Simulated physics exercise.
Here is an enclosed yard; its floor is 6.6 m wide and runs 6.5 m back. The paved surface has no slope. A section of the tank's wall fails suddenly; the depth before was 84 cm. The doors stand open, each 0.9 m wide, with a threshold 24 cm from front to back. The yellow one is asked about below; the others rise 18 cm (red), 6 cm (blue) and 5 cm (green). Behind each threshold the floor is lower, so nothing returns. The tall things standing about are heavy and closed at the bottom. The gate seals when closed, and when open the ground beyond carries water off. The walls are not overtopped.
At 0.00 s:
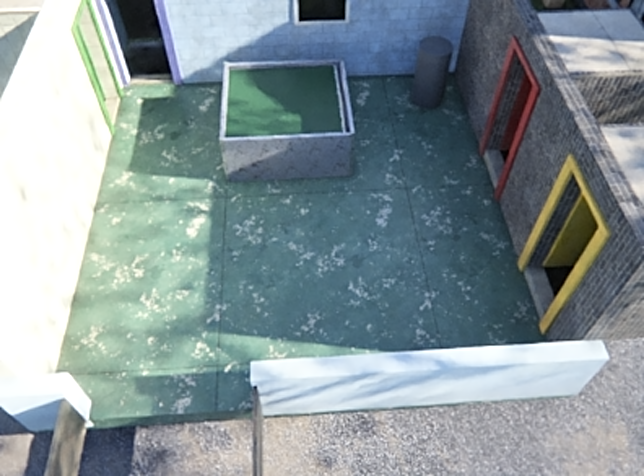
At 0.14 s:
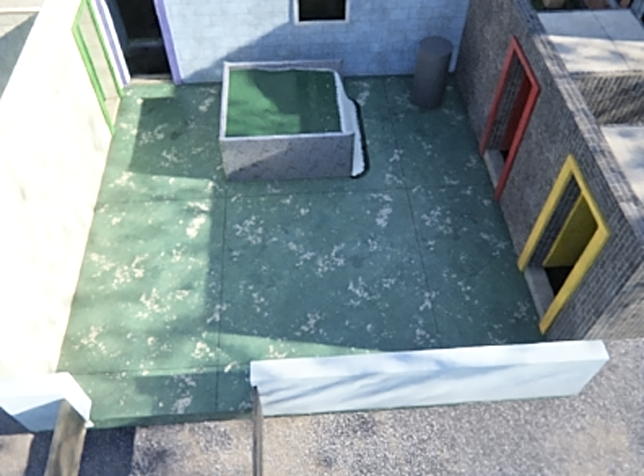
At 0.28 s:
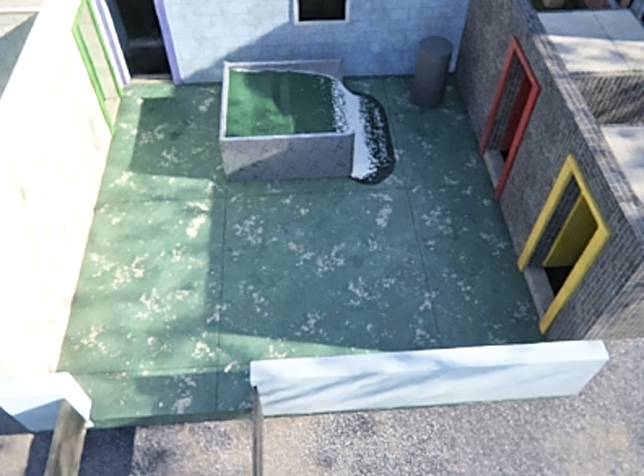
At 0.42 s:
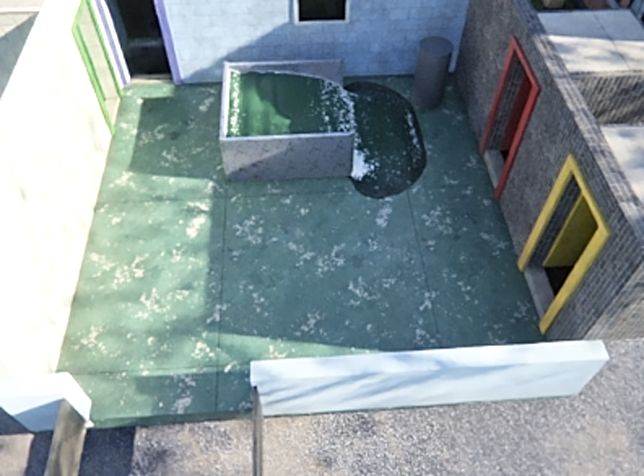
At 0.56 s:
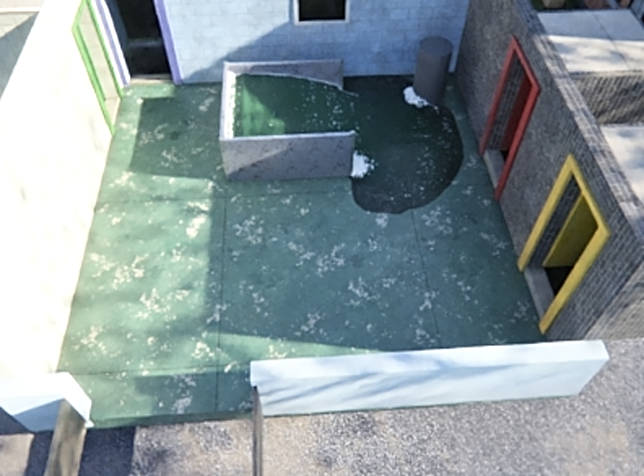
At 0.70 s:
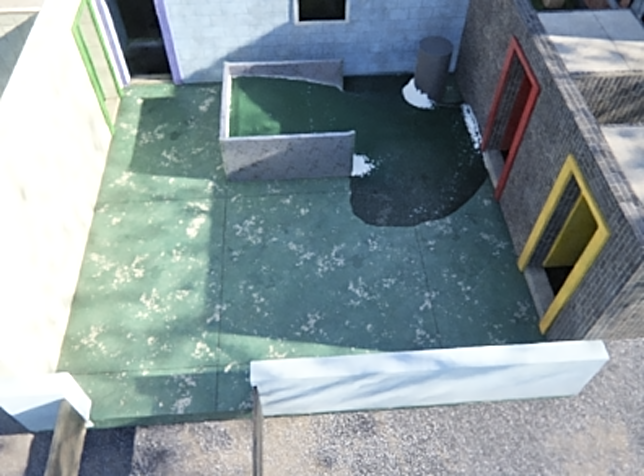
An enclosed yard with a mottled green floor is seen from a fixed, high viewpoint, with pale walls at the left and back. A grey-walled tank of green water stands near the back, left of a dark cylinder, with red and yellow doorways along the right wall. The tank's right side gives way, and water pours out with white foam, spreading rightward in a dark, rounded sheet around the cylinder towards the red doorway.
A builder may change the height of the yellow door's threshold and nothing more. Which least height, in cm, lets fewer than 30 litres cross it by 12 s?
It would have to be roughly 9 cm high.
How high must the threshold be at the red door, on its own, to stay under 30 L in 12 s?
Roughly 31 cm at red.
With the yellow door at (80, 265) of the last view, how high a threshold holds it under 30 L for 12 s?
About 6.5 cm.
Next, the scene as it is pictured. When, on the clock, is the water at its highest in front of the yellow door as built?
Around 6.5 s.
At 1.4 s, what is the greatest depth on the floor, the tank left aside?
Up to some 56 cm.
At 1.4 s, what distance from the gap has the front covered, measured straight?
Some 3.8 m out.
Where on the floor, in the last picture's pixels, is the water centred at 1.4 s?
Around (362, 133).
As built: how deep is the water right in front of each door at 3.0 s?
Depths in cm: Yellow 10, red 25, blue 0, green 0.
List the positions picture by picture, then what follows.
In the first picture, still water, 84 cm deep, in the tank at (286, 101); the yellow door at (555, 256) is dry.
In the second picture, the gap is at (344, 124), the front 0.3 m out at (365, 160); the back of the tank holds 84 cm.
In the third picture, the front is at (390, 164), 0.7 m from the gap at (344, 125); 1.4 m2 of floor is wet, 84 cm left at the back.
In the fourth picture, the gap is at (344, 127), the front 1.3 m out at (422, 153); the back of the tank holds 78 cm.
In the fifth picture, water pours out at (344, 127) and has run 2.0 m, to (459, 151); about 10 cm deep outside, 71 cm at the back.
In the sixth picture, the front is at (485, 169), 2.4 m from the gap at (344, 127); 7.1 m2 of floor is wet, 71 cm left at the back; the yellow door at (555, 256), 4.3 m from the gap, is still 2.0 m from the nearest water.
After 1.4 s water covers 25 % of the floor, deepest (56 cm) near (465, 119); it has not reached the yellow door.
After 3.0 s water covers 40 % of the floor, deepest (35 cm) near (451, 78); 10 cm at the yellow door, 0 litres in over its 16 cm threshold.
After 12.0 s water covers 100 % of the floor, deepest (13 cm) near (216, 82); 5 cm at the yellow door, 2 litres in over its 16 cm threshold.
At the yellow door as built, the water arrived by 1.6 s and peaked near 14 cm at 6.6 s.
Run again over the same 12 s with other heights there, 44 litres in over 8 cm, 17 litres over 11 cm. The limit of 30 litres is kept from about 9 cm up.
